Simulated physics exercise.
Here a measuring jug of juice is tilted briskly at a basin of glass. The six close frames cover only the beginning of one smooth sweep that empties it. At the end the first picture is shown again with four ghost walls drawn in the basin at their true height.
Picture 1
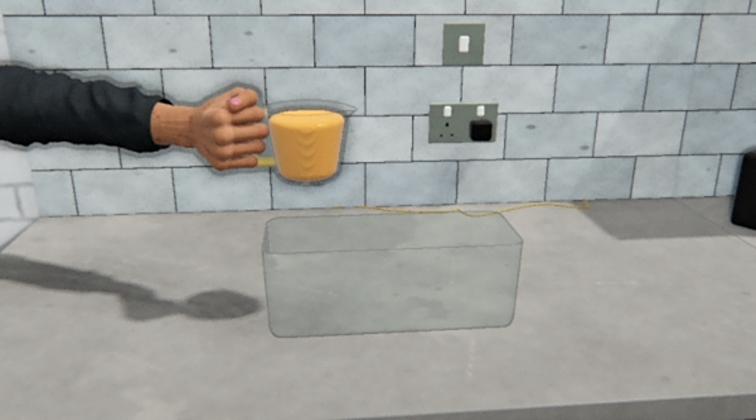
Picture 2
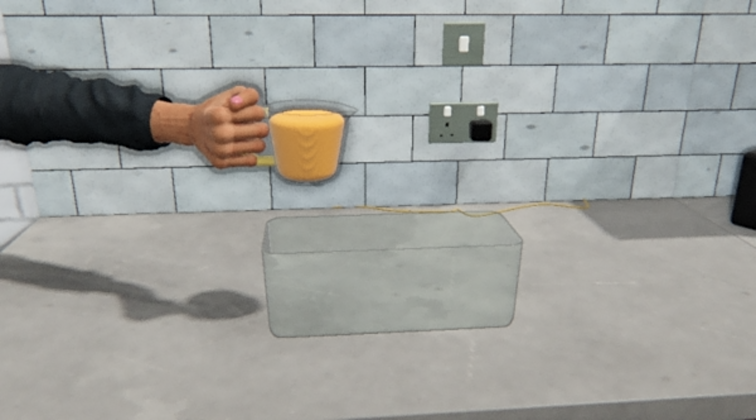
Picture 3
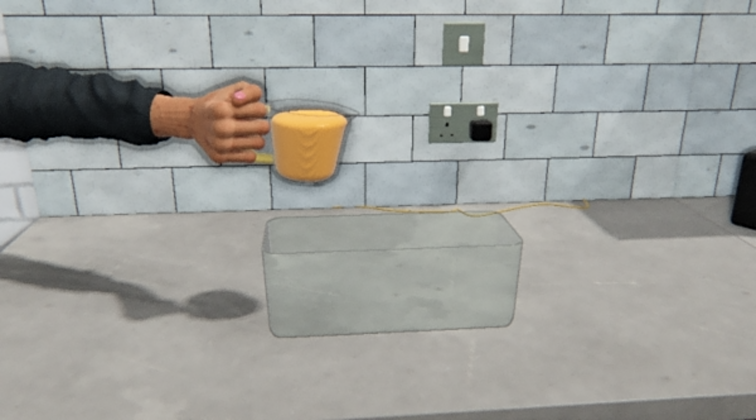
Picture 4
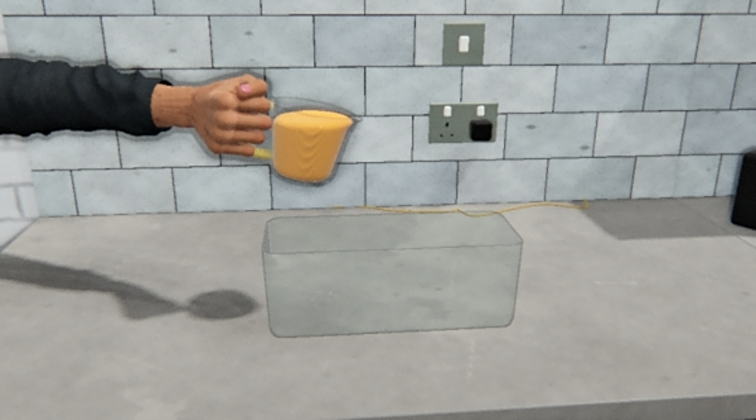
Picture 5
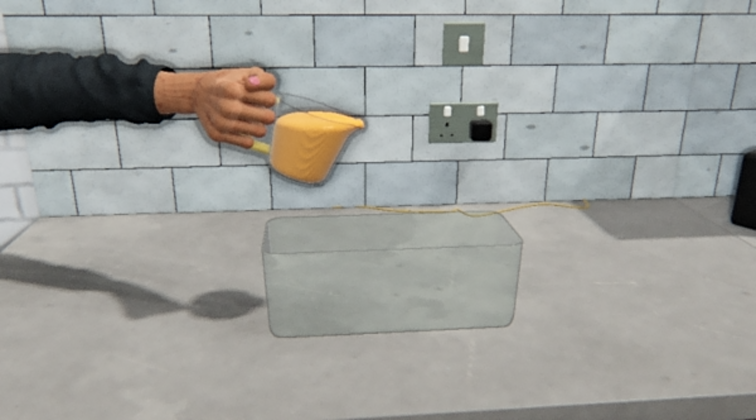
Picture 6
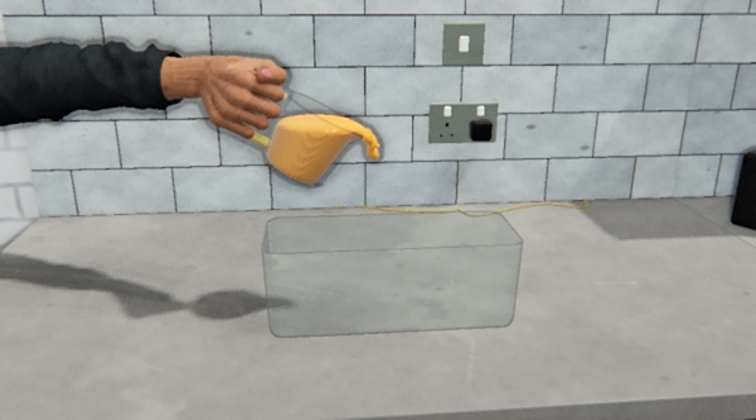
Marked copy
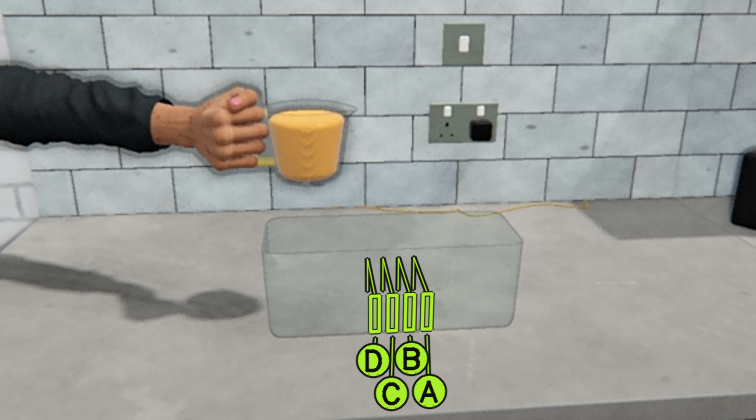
A hand in a dark sleeve, reaching in from the left, holds a clear jug of orange juice above an empty, rectangular glass basin. The basin sits on a grey stone counter before pale tiles with a switch and socket, seen from the front and slightly above by a still camera. The jug stays upright, then tilts briskly rightward, and juice slips over its lip in a short tongue.
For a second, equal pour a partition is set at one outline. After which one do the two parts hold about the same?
Go for B.
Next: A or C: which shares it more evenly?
That would be C.
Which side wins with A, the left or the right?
More ends on the left.
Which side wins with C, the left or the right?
The right one.
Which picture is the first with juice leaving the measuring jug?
In picture 6.
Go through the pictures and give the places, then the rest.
Upright, lip at (356, 109); basin from (270, 335) to (513, 323); nothing has left yet.
Upright, lip at (357, 110); nothing has left yet.
Tipped about 5°, lip at (359, 113); nothing has left yet.
Tipped about 11°, lip at (362, 119); nothing has left yet.
Tipped about 20°, lip at (364, 127); nothing has left yet.
Tipped about 29°, lip at (366, 137); juice is over the lip, down to (375, 155).
On the marked copy, A at (427, 335); B at (409, 336); C at (392, 337); D at (375, 338).
For slot A, about 91 % ends left of the wall and 7 % right of it.
For slot B, about 55 % ends left of the wall and 44 % right of it.
For slot C, about 23 % ends left of the wall and 76 % right of it.
For slot D, about 9 % ends left of the wall and 90 % right of it.
